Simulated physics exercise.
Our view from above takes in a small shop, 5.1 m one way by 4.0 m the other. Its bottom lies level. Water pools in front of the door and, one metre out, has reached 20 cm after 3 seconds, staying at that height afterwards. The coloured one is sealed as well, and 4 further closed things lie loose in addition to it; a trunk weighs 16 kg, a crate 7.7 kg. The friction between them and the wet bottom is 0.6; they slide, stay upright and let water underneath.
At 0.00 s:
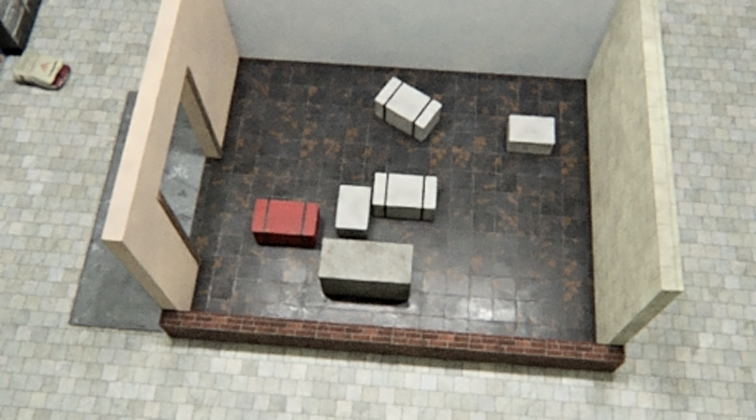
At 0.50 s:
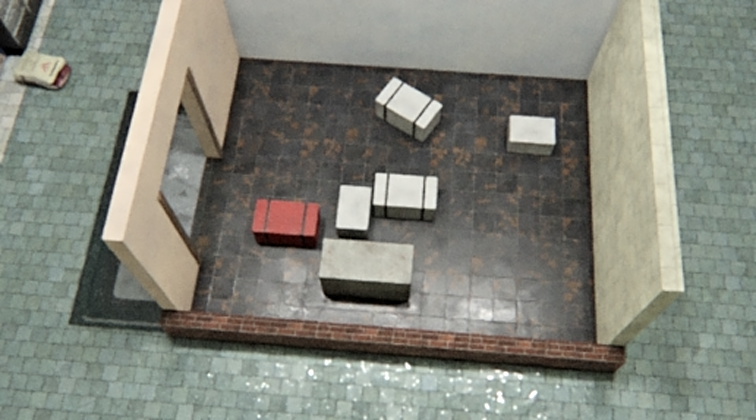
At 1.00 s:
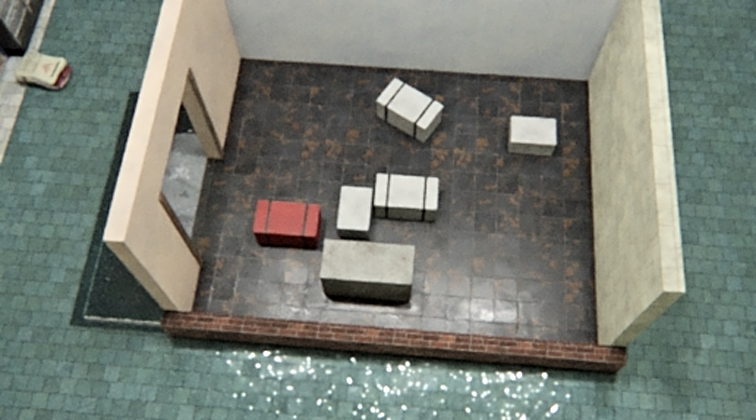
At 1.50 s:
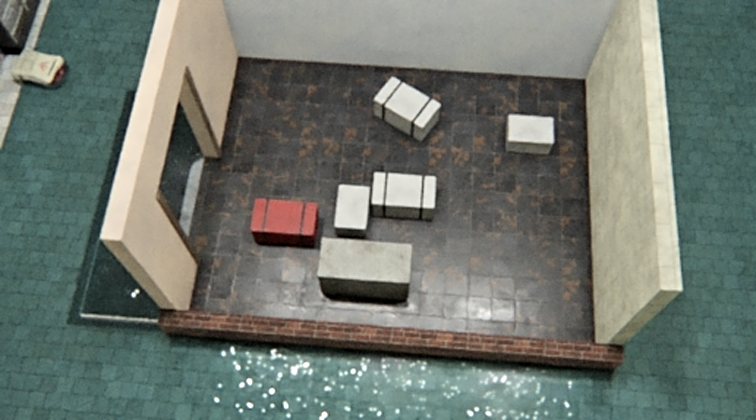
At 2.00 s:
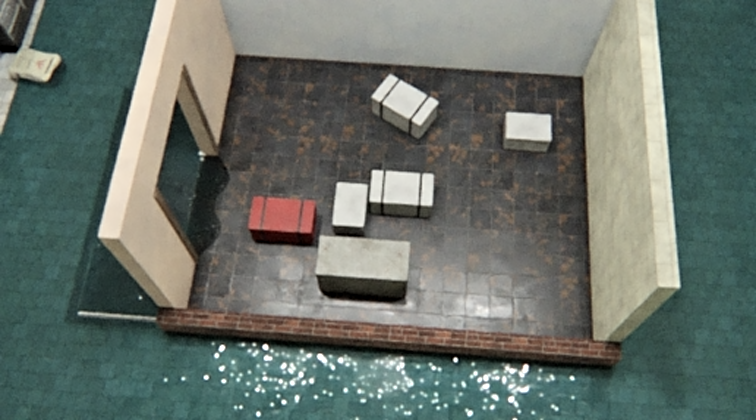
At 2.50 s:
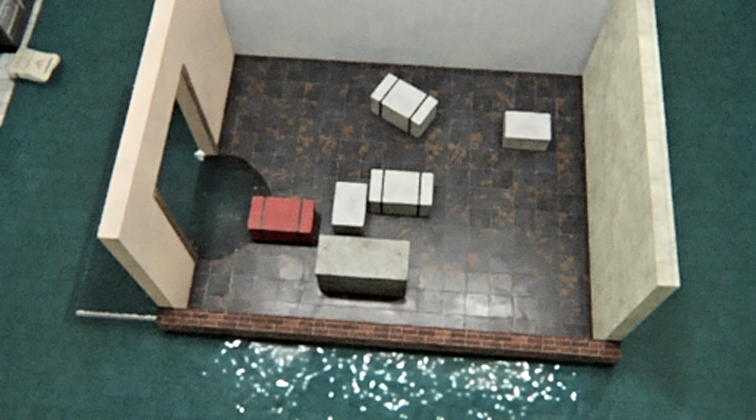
The clip shows a small room from above as water rises and darkens over the paving outside, then enters through the left doorway and spreads across the tiled floor toward a red trunk, while the trunk and pale boxes stay put.
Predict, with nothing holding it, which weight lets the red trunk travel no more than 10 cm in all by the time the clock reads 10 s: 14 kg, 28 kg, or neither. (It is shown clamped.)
Neither choice.
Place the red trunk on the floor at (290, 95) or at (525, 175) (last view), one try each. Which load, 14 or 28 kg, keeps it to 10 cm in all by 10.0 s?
Well, at the first spot either weight will do, and at the second no weight will do.
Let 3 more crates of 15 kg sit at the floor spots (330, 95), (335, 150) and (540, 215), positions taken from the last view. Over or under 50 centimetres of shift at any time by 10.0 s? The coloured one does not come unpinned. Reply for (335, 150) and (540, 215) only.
The first is further, the second not as far.
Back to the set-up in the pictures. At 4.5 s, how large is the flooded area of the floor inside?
Some 8.0 m2 of it.
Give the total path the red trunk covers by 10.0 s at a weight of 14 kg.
I'd say roughly 350 centimetres in all.
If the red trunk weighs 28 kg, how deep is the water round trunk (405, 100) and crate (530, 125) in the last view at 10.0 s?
Some 13 cm at the first, some 9 cm at the second.
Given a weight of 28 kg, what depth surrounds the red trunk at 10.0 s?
Depth: Approx. 8 cm.
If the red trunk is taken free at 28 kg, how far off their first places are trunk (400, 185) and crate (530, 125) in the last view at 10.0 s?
Respectively 120 and 120 centimetres.
After 3.5 s the red trunk would be 28 cm from its start with 14 kg and 6 cm from its start with 28 kg; 5 cm of water round it then.
After 4.5 s the red trunk would be 43 cm from its start with 14 kg and 39 cm from its start with 28 kg; 5 cm of water round it then.
After 7.0 s the red trunk would be 161 cm from its start with 14 kg and 81 cm from its start with 28 kg; 9 cm of water round it then.
After 10.0 s the red trunk would be 313 cm from its start with 14 kg and 238 cm from its start with 28 kg; 8 cm of water round it then.
